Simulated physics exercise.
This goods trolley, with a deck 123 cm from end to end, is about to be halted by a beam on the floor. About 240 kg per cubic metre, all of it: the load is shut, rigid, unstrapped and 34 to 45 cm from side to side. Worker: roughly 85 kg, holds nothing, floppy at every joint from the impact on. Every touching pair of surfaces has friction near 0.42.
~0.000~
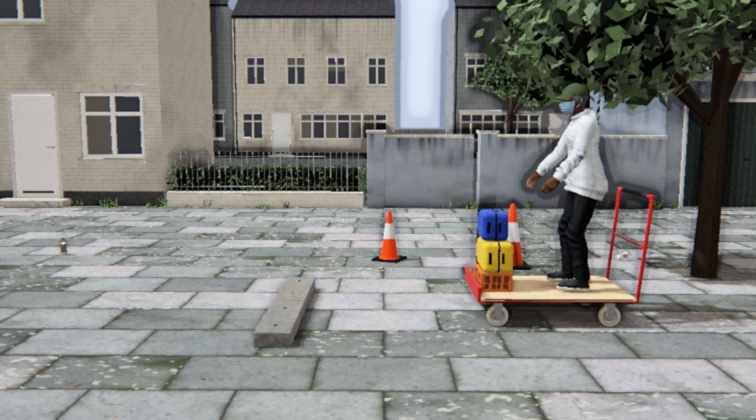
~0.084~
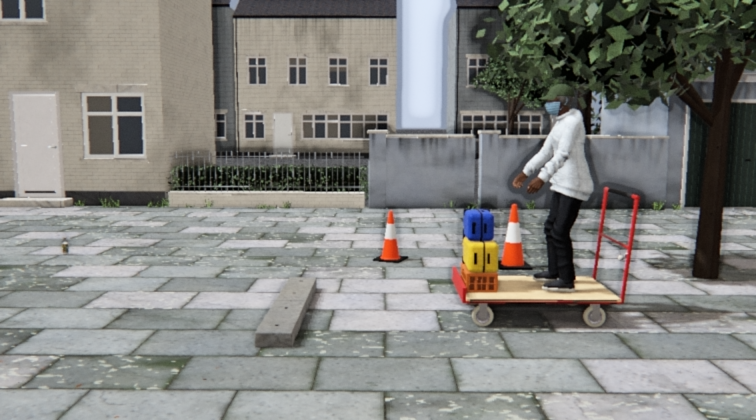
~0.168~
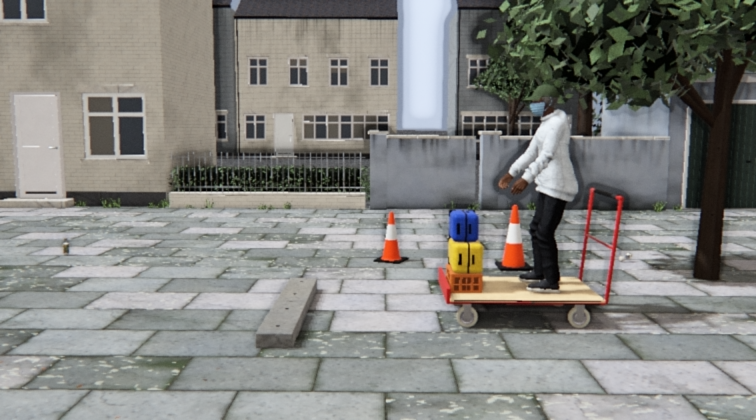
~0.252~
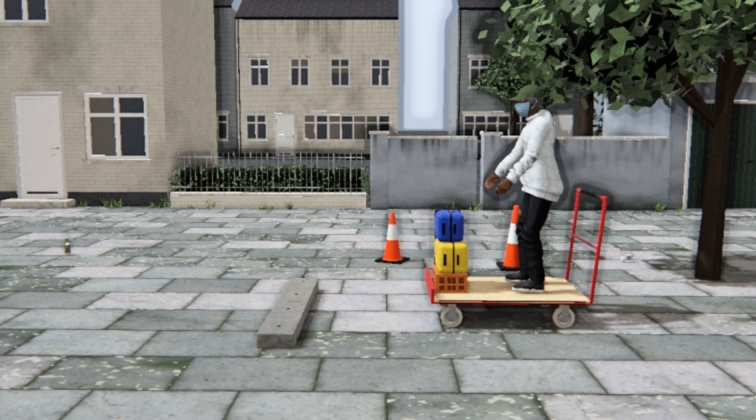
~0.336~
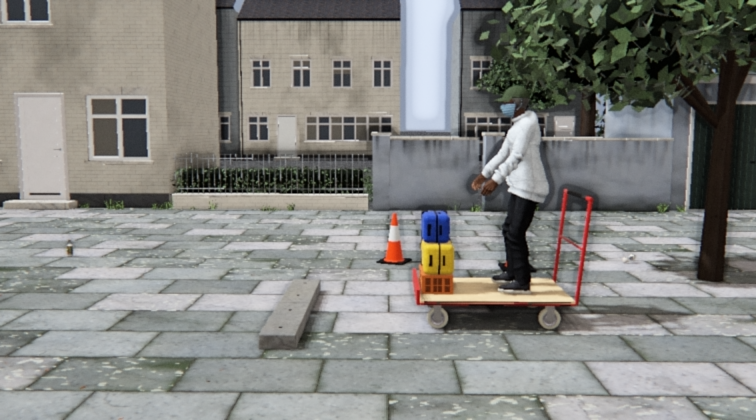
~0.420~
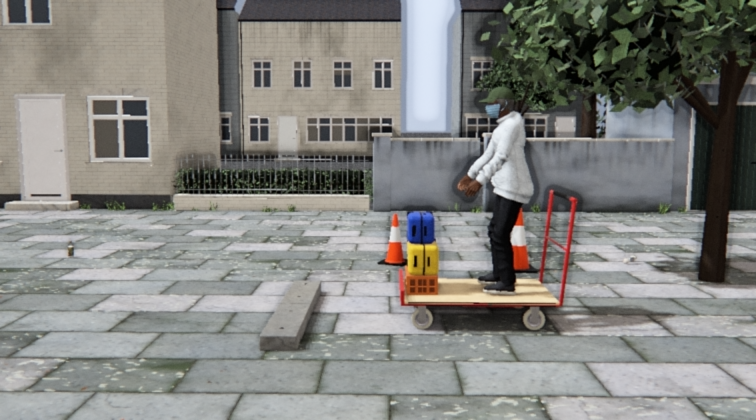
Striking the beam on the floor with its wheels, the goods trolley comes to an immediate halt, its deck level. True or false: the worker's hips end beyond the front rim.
False.
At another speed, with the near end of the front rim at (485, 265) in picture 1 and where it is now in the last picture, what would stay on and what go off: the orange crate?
Going by the centre and the rim, the orange item: Stays put.
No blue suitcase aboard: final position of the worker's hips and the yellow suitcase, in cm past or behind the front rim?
In that case hips 70 behind, yellow 60 past.
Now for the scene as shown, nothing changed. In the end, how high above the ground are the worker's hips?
Around 60 centimetres up.
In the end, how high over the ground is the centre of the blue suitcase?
10 cm.
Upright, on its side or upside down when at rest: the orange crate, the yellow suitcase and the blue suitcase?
Final poses: Orange top up, yellow top down, blue side down.
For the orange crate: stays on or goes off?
End result - orange: Stays.
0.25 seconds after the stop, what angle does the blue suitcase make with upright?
Roughly 30 degrees.
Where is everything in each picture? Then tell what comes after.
In the first picture, hips (586, 184), blue suitcase (493, 225), rim corner (480, 298); 151 cm short of the stop.
In the second picture, hips (572, 184), blue suitcase (478, 225), rim corner (464, 298); 138 cm short of the stop.
In the third picture, hips (557, 185), blue suitcase (463, 226), rim corner (448, 299); 125 cm short of the stop.
In the fourth picture, hips (543, 185), blue suitcase (449, 226), rim corner (433, 299); 111 cm short of the stop.
In the fifth picture, hips (529, 186), blue suitcase (435, 227), rim corner (418, 300); 98 cm short of the stop.
In the sixth picture, hips (514, 187), blue suitcase (420, 228), rim corner (403, 301); 85 cm short of the stop. Speed about 1.6 m/s.
Impact comes at 0.96 s.
After 1.21 s the worker's hips are 57 cm behind the rim, near (367, 217) in the last picture's view.
After 1.51 s the worker's hips are 55 cm behind the rim, near (365, 241) in the last picture's view.
After 1.96 s the worker's hips are 51 cm behind the rim, near (360, 239) in the last picture's view.
Final state at 2.9 s, past the rim, blue suitcase and yellow suitcase; behind it, orange crate and the worker's hips.
